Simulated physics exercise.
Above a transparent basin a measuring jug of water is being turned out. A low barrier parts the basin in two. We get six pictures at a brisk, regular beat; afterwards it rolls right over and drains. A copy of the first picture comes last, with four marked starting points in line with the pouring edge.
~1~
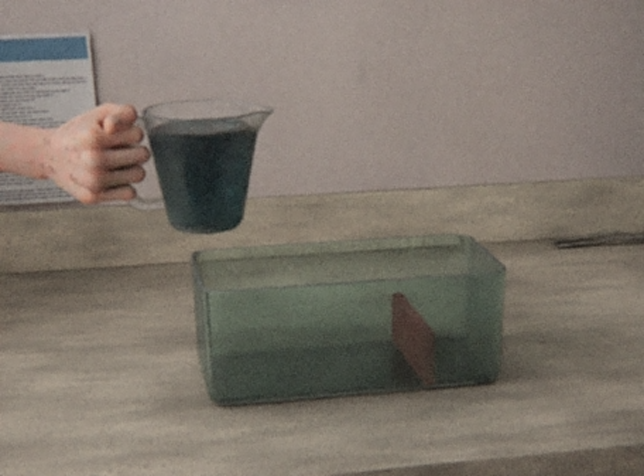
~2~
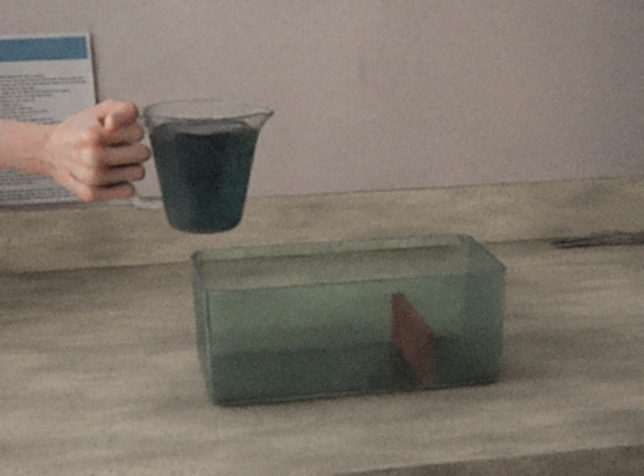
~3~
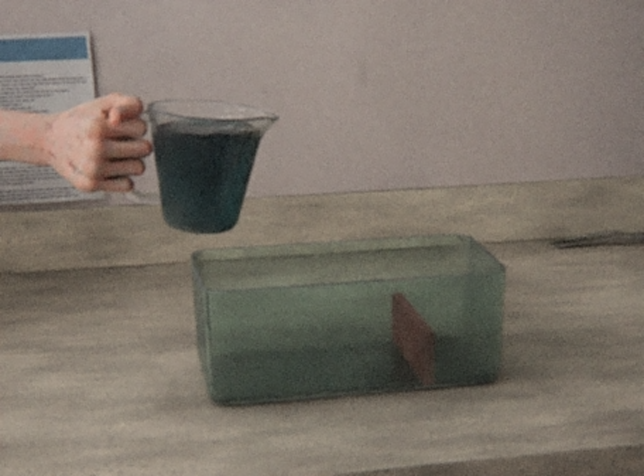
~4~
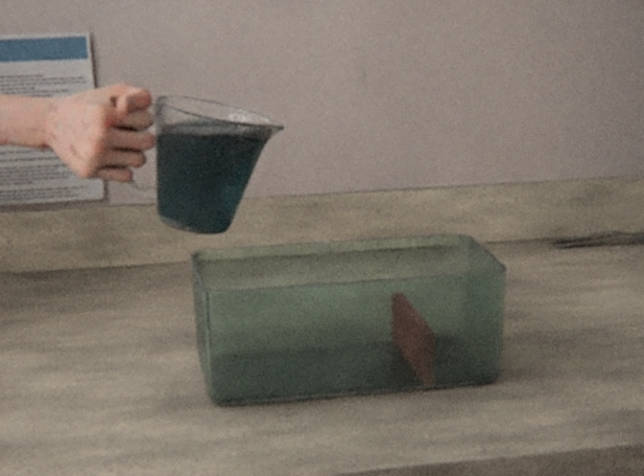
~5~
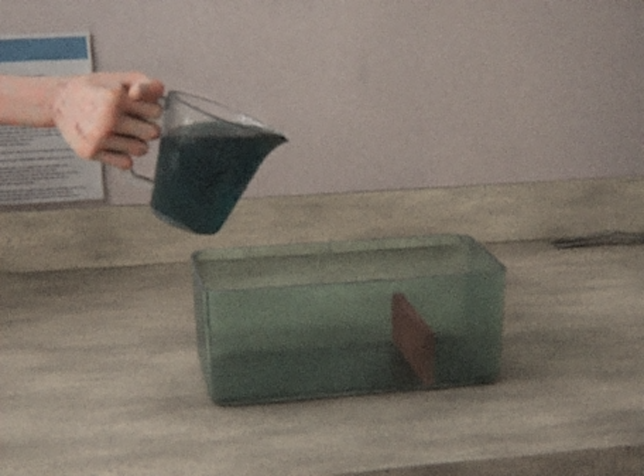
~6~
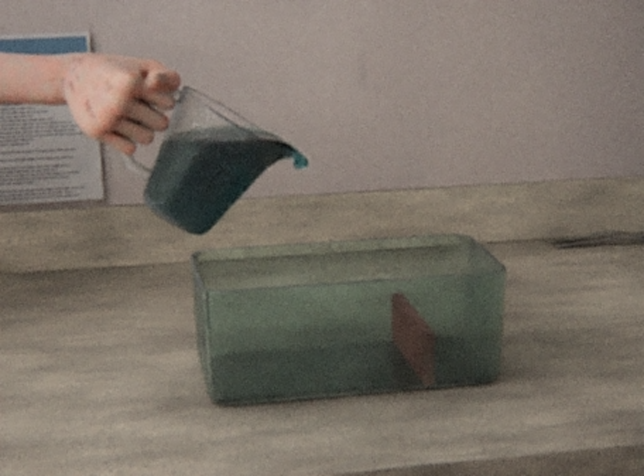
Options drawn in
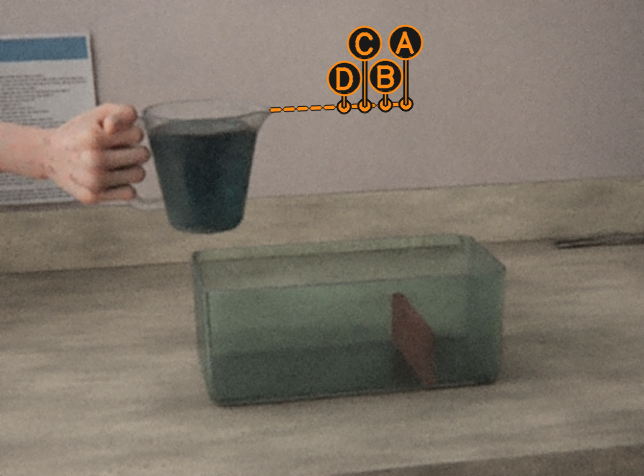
A hand held a jug of dark bluish water above a clear basin with a low reddish barrier inside, then gradually tilted it to the right until a little water came over the lip.
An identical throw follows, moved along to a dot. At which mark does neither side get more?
It is C.
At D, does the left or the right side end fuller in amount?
The left side.
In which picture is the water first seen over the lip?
Picture 6.
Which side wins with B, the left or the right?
More ends on the right.
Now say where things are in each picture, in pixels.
Upright, lip at (271, 109); basin from (208, 403) to (499, 379); top of the wall at (412, 311); nothing has left yet, in the first frame.
Upright, lip at (273, 111); nothing has left yet, in the second frame.
Tipped about 6°, lip at (277, 117); nothing has left yet, in the third frame.
Tipped about 13°, lip at (282, 126); nothing has left yet, in the fourth frame.
Tipped about 22°, lip at (287, 139); nothing has left yet, in the fifth frame.
Tipped about 33°, lip at (291, 155); water is over the lip, down to (298, 166), in the sixth frame.
In orange, A at (405, 104); B at (385, 104); C at (364, 105); D at (344, 106).
For place A, about 19 % ends left of the wall and 80 % right of it.
For place B, about 32 % ends left of the wall and 67 % right of it.
For place C, about 47 % ends left of the wall and 52 % right of it.
For place D, about 72 % ends left of the wall and 27 % right of it.
